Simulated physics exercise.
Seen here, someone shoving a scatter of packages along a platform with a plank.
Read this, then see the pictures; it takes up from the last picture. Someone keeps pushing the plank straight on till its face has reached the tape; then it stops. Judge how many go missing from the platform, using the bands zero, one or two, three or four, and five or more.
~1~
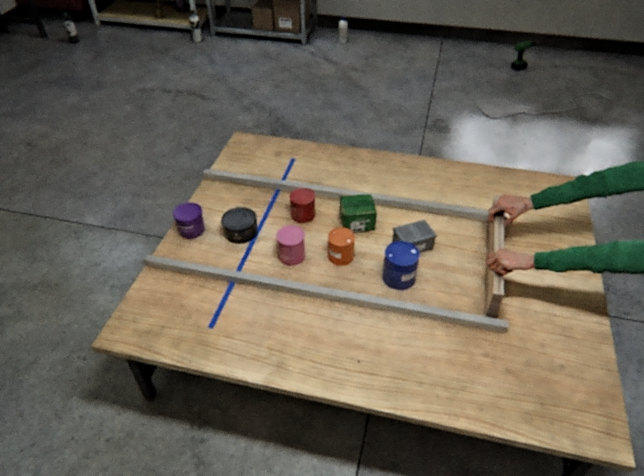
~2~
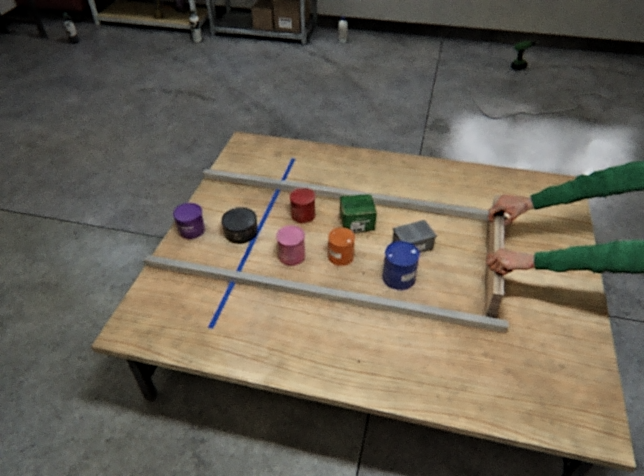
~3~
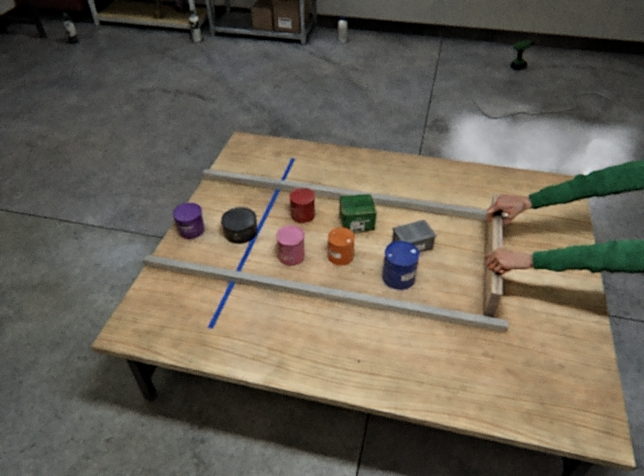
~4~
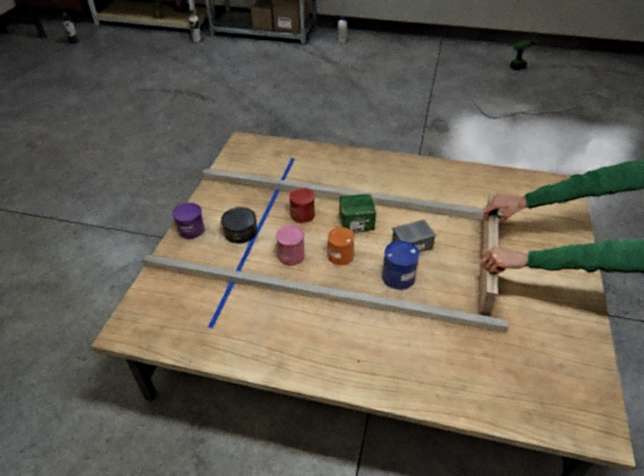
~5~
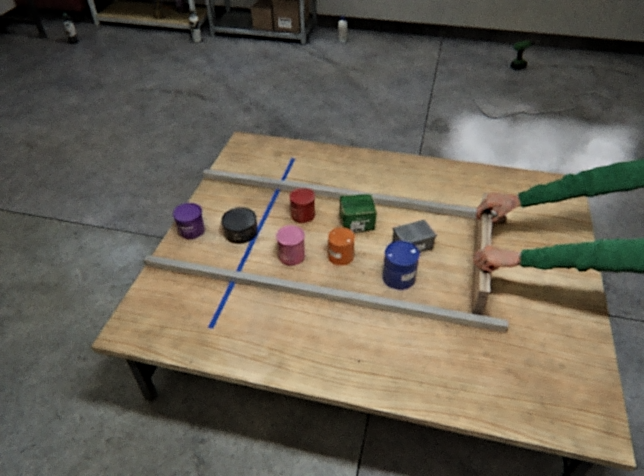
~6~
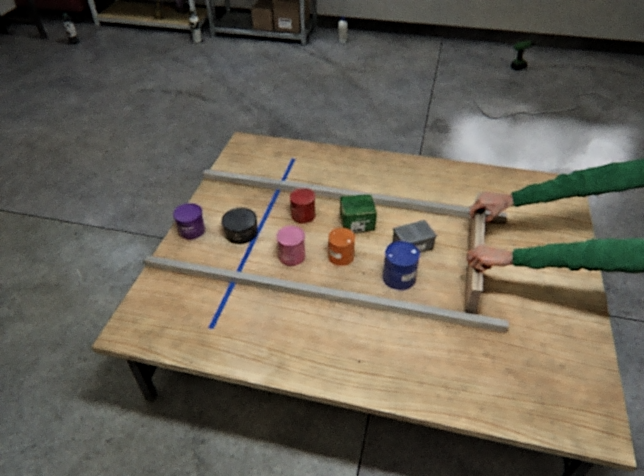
After that push, what drops off the edge is none whatsoever.
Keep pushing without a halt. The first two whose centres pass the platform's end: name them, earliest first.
Purple pail, then red pail.
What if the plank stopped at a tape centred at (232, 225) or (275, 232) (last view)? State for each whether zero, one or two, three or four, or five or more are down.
First tape: One to two; second tape: Zero.
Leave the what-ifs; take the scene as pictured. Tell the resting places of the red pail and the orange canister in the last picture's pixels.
Result: One at about (228, 190), the other at about (242, 223).
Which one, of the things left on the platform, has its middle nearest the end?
Purple pail - nearest.
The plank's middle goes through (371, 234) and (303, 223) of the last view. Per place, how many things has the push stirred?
At the first point the count is 4, at the second it's 6.
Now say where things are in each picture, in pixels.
Purple pail (190, 221); black pail (240, 225); red pail (303, 206); plank (495, 254); tape (259, 229), in the first picture.
Black pail (240, 226); blue canister (401, 266), in the second picture.
Red pail (303, 206); orange canister (341, 247), in the third picture.
Purple pail (190, 221); plank (489, 253), in the fourth picture.
Black pail (240, 226); grey tote (414, 239), in the fifth picture.
Purple pail (190, 222); black pail (240, 226); red pail (303, 206); plank (476, 251); tape (259, 230), in the sixth picture.
Early on, none off yet; purple pail at rest near (190, 222); black pail at rest near (240, 226); red pail at rest near (303, 206).
A while later, none off yet; purple pail at rest near (190, 222); black pail at rest near (240, 226); red pail travelled a little near (294, 202).
Finally, the number that fall off is zero.
